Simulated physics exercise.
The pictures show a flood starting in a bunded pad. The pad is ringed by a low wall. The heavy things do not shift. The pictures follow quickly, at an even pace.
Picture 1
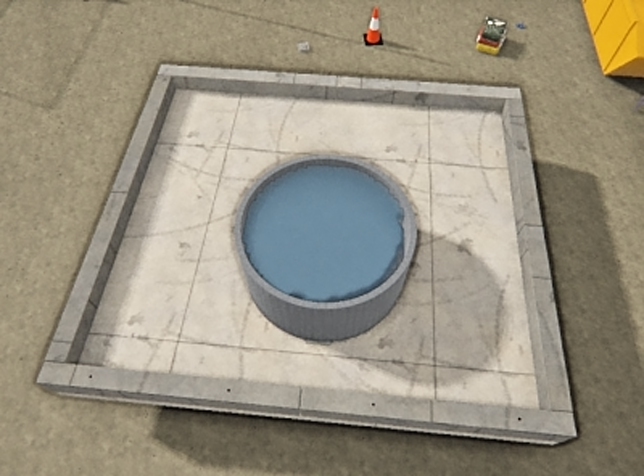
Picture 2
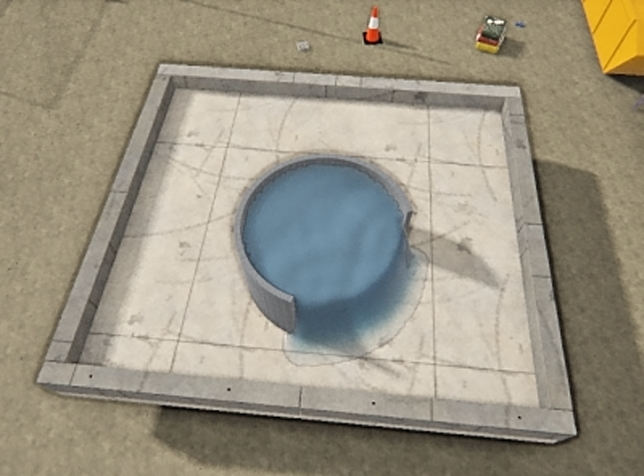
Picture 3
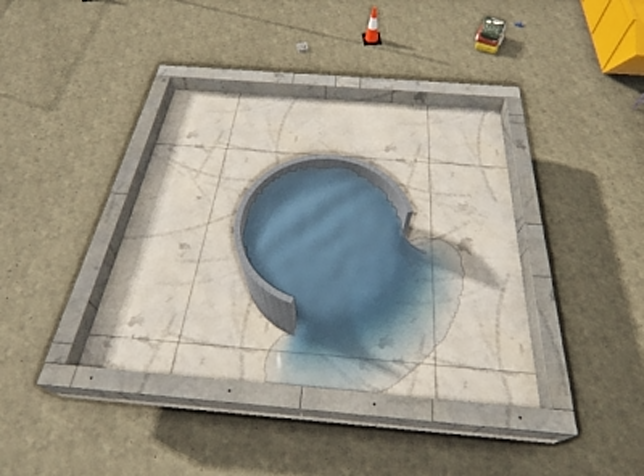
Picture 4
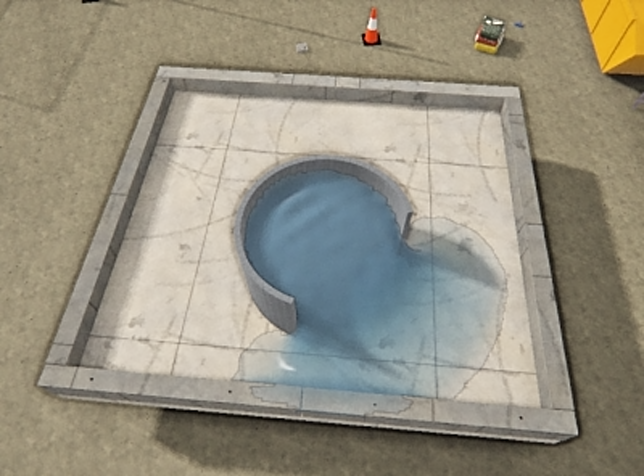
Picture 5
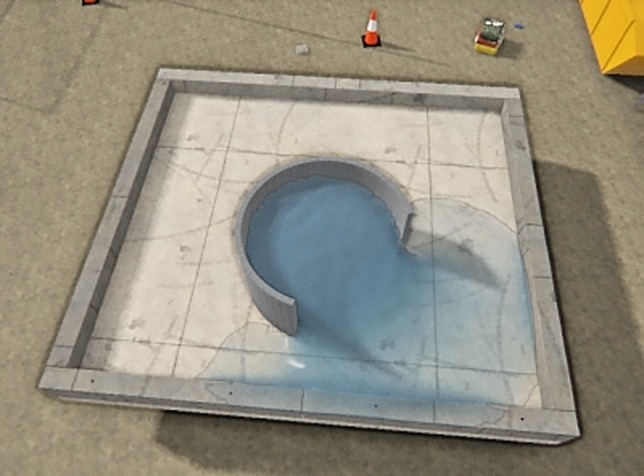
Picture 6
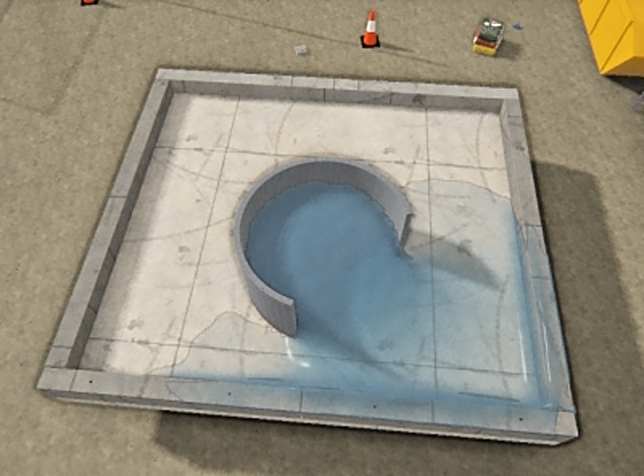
The clip shows a round grey tank of blue water on a square walled pad; a front section of its wall disappears, and water pours through the gap, spreading across the pad to the low front and right walls.
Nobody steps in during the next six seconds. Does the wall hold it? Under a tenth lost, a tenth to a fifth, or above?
Over the wall goes more than a fifth.
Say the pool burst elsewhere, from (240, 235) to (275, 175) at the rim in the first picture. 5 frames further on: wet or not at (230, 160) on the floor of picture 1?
Answer: Covered.
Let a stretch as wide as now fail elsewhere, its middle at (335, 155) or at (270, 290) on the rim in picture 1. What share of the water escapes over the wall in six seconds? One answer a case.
About 10 and 28 per cent.
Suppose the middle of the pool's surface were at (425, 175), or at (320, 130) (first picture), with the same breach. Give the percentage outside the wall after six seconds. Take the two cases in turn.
Roughly 30 per cent, then 14 per cent.
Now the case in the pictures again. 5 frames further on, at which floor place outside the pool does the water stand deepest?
At about (521, 364).
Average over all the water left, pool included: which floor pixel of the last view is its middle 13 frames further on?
At about (385, 291).
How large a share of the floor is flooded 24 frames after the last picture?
Close to 90 %.
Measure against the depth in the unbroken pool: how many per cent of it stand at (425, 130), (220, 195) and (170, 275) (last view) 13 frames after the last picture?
In turn 4, 0 and 2 in a hundred.
A moment on, water covers 30 % of the floor; the low wall has let 6 % over.
Next, water covers 35 % of the floor; the low wall has let 12 % over.
Then, water covers 55 % of the floor; the low wall has let 24 % over.
Later, water covers 75 % of the floor; the low wall has let 25 % over.
In the end, water covers 80 % of the floor; the low wall has let 25 % over.
